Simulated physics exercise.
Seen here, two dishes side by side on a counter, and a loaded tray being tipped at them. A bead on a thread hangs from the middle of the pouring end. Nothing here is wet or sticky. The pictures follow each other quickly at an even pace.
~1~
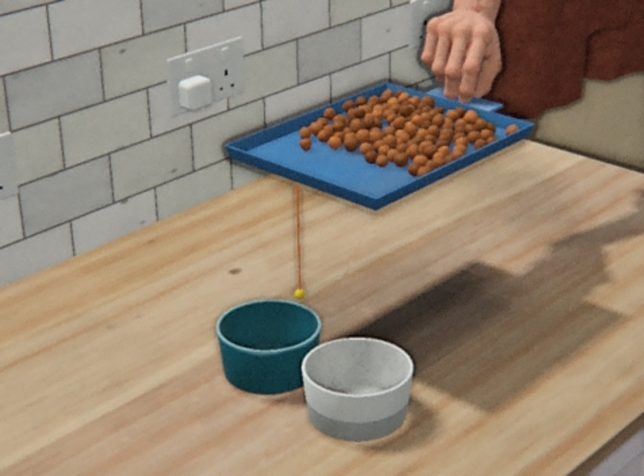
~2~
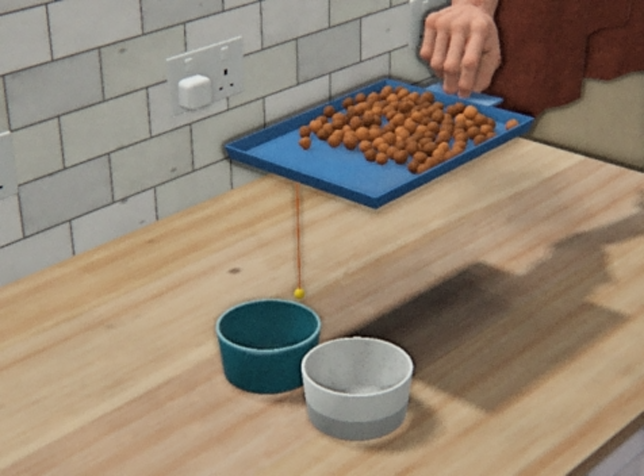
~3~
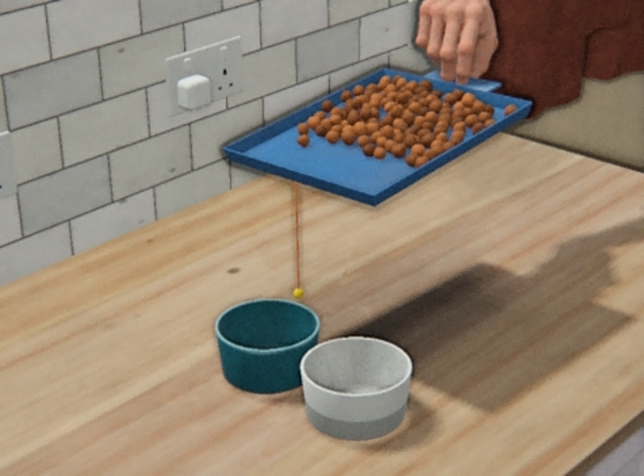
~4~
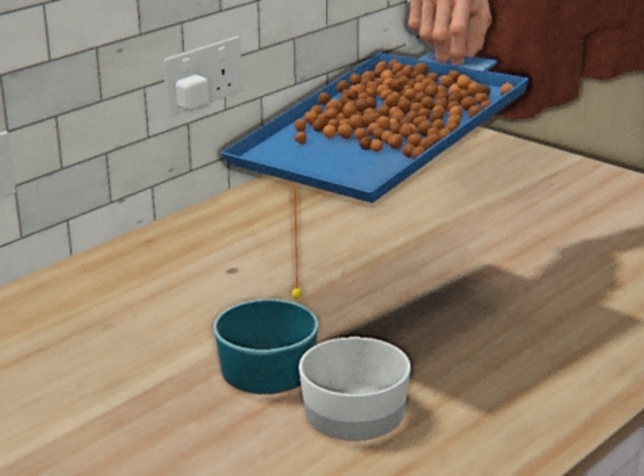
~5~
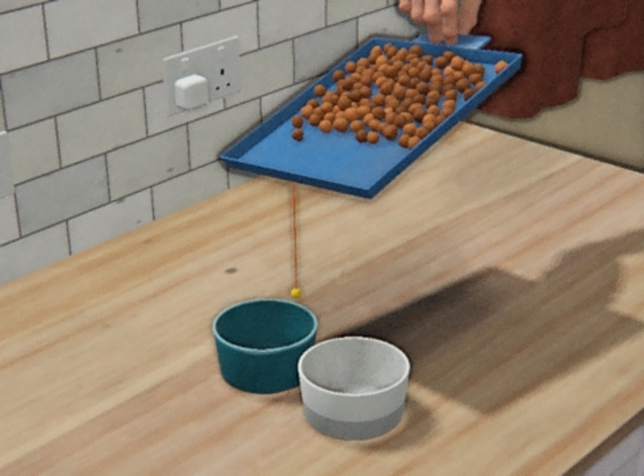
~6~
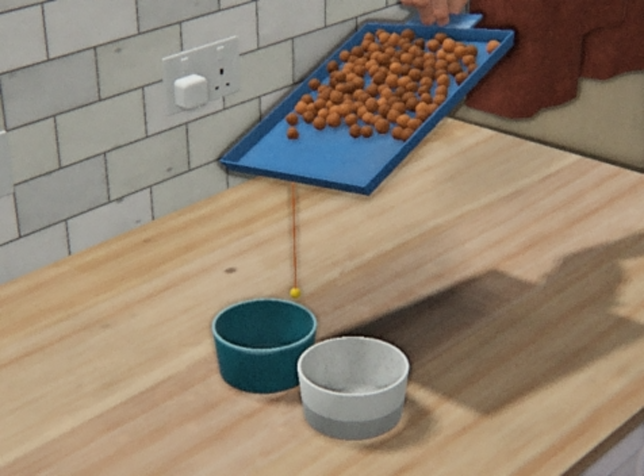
A hand at the upper right, beside dark reddish-brown clothing, grips a blue tray of round brown hazelnuts above a pale wooden counter, seen from slightly above against grey-white tiles with a socket. Below sit a teal dish on the left and a white-and-grey one on the right, a yellow bead hanging above them. The hand steadily tilts the tray, its far end rising, while the view barely shifts.
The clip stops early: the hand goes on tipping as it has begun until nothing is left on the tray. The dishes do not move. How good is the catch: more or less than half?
They take less than half between them.
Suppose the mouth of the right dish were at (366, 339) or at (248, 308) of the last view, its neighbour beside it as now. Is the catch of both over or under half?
In turn: Below a half; more than half.
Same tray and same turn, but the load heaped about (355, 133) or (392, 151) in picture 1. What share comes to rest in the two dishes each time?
First some 20, then 20 per cent.
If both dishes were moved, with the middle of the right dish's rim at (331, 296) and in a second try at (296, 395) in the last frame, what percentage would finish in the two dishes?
The first gives 20 %, the second 10 %.
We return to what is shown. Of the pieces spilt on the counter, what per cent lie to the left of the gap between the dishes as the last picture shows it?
Near 100 %.
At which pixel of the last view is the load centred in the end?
Around (217, 339).
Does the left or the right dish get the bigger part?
It is the left one.
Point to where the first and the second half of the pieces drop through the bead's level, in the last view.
The first part at (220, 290); the rest at (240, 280).
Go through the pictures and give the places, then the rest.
In the first picture, corners of the pouring end near (230, 145) and (376, 196), level; middle of the load near (396, 129), hazelnuts; left dish near (233, 364); right dish near (321, 409); bead on its thread near (300, 294).
In the second picture, corners of the pouring end near (230, 145) and (375, 195), level; middle of the load near (396, 126).
In the third picture, corners of the pouring end near (228, 148) and (373, 193), tipped barely, lowest at the left corner; middle of the load near (394, 118).
In the fourth picture, corners of the pouring end near (226, 152) and (370, 189), tipped a little, lowest at the left corner; middle of the load near (390, 106).
In the fifth picture, corners of the pouring end near (225, 155) and (367, 186), tipped clearly, lowest at the left corner; middle of the load near (386, 94).
In the sixth picture, corners of the pouring end near (225, 159) and (364, 183), tipped clearly, lowest at the left corner; middle of the load near (379, 83); left dish near (228, 363); right dish near (317, 408).
Shortly afterwards, tray tipped steeply; the bulk on the tray; only a few outside both; near a quarter in the air.
Next, tray tipped past a quarter turn; near half on the tray; a little in the left dish; near a quarter outside both; a little in the air.
Some moments later, tray tipped past a quarter turn; near a third in the left dish; near two thirds outside both.
In the end, tray tipped past a quarter turn; none at all in the right dish; near a third in the left dish; near two thirds outside both.
